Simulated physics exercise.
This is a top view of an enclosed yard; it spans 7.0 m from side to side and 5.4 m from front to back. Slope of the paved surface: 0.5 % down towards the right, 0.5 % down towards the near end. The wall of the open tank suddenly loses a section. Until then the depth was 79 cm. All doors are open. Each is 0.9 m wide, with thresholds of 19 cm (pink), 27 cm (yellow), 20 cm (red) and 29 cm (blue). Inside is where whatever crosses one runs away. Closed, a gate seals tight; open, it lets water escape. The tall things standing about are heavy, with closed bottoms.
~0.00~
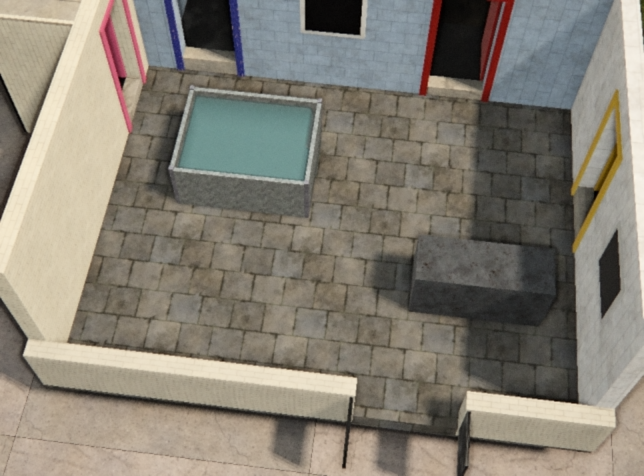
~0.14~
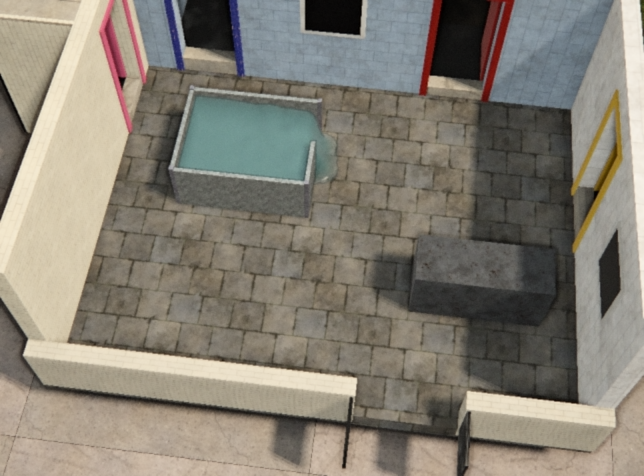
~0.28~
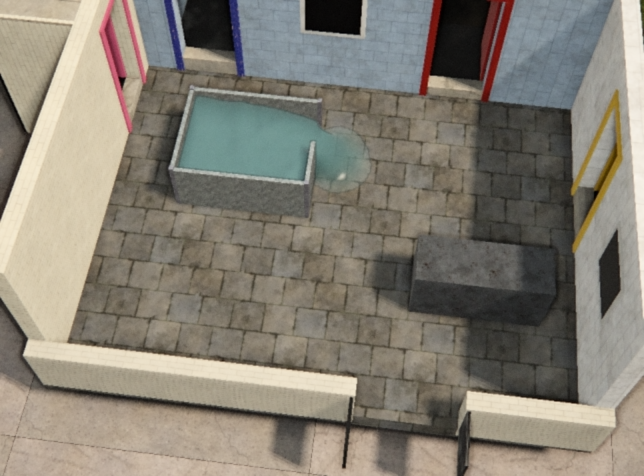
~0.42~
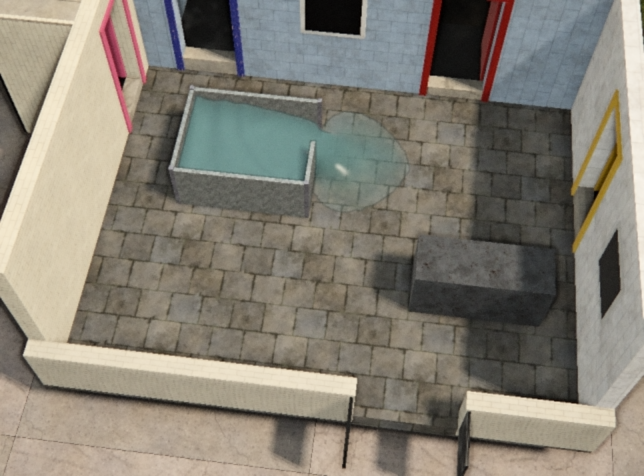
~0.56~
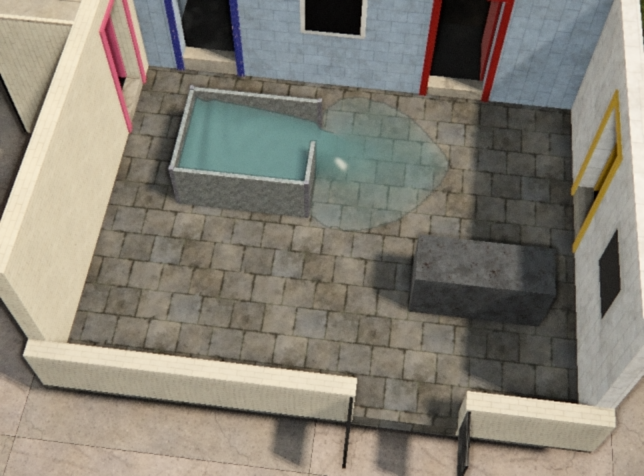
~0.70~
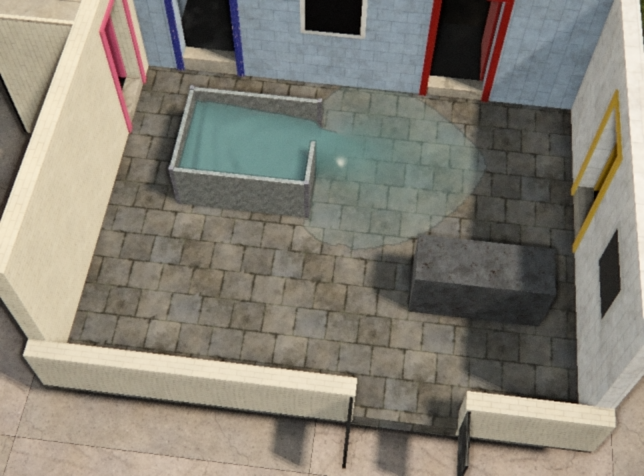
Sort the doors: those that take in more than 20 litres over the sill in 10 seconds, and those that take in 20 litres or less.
Sorted: The pink door takes in 20 litres or less; the yellow door takes in 20 litres or less; the red door takes in 20 litres or less; the blue door takes in 20 litres or less.
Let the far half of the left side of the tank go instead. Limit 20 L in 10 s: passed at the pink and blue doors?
Then: Pink over, blue not over.
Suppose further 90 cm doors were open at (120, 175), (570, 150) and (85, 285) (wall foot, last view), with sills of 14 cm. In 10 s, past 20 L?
In turn: Below, past it, under.
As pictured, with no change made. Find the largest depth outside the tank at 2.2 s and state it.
Peak depth: Approx. 42 cm.
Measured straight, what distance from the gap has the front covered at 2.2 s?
About 5.0 m out.
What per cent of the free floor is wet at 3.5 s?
Wet share: Near 40 percent.
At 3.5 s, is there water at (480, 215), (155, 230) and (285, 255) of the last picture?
Going in order, covered, then clear, then clear.
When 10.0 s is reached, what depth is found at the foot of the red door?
Close to 8.0 cm of depth.
After 1.4 s water covers 35 % of the floor and is deepest (32 cm) near (331, 155); pink door not reached, yellow door 13 cm at the sill, 0 L in, red door 20 cm at the sill, 0 L in, blue door not reached.
After 2.2 s water covers 35 % of the floor and is deepest (42 cm) near (571, 126); pink door not reached, yellow door 23 cm at the sill, 0 L in, red door 16 cm at the sill, 0 L in, blue door not reached.
After 3.5 s water covers 40 % of the floor and is deepest (28 cm) near (500, 274); pink door not reached, yellow door 19 cm at the sill, 0 L in, red door 11 cm at the sill, 0 L in, blue door not reached.
After 6.0 s water covers 65 % of the floor and is deepest (20 cm) near (578, 426); pink door not reached, yellow door 16 cm at the sill, 0 L in, red door 10 cm at the sill, 0 L in, blue door not reached.
After 10.0 s water covers 90 % of the floor and is deepest (14 cm) near (537, 278); pink door not reached, yellow door 9 cm at the sill, 0 L in, red door 8 cm at the sill, 0 L in, blue door 3 cm at the sill, 0 L in.
